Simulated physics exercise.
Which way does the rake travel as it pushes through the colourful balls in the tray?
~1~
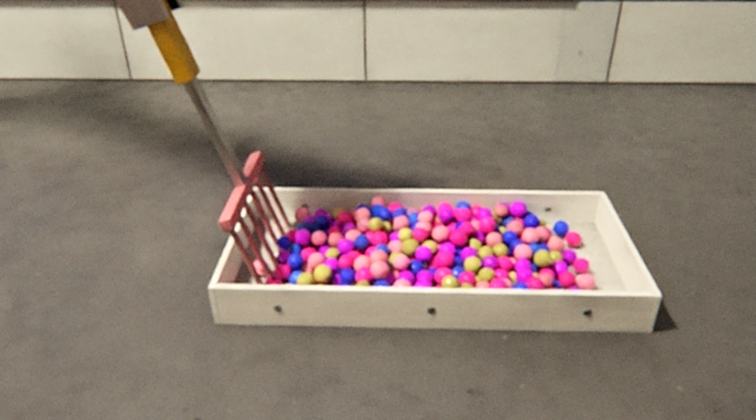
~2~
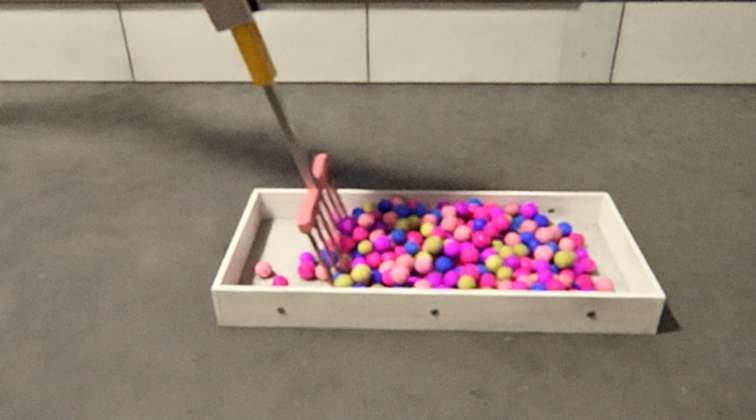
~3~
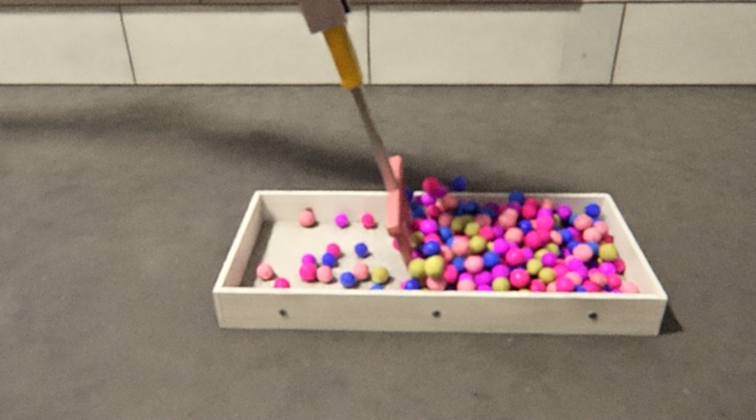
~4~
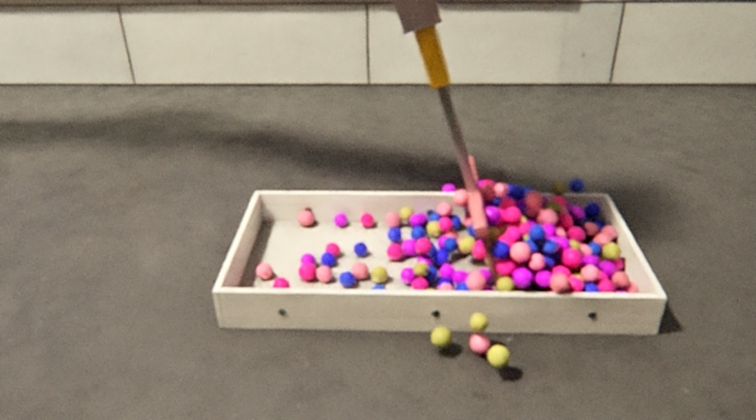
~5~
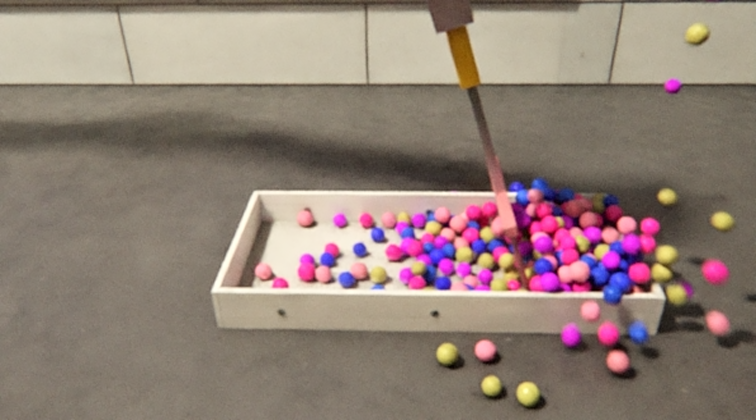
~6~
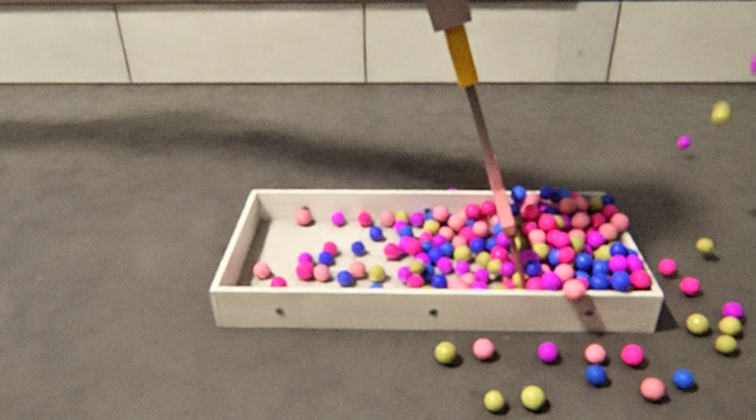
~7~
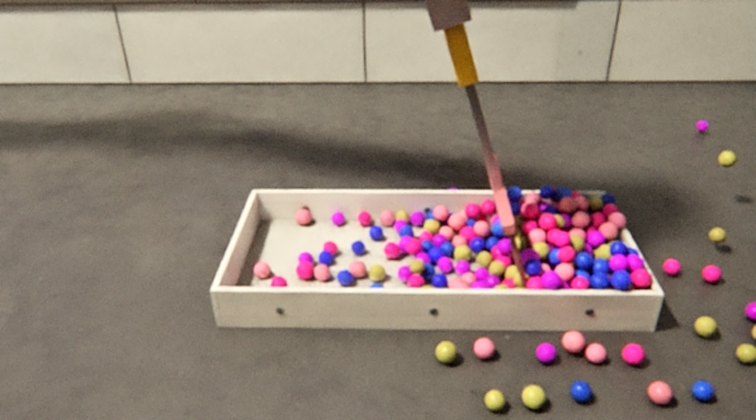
The rake travels to the right, pushing the balls toward the right end of the tray.
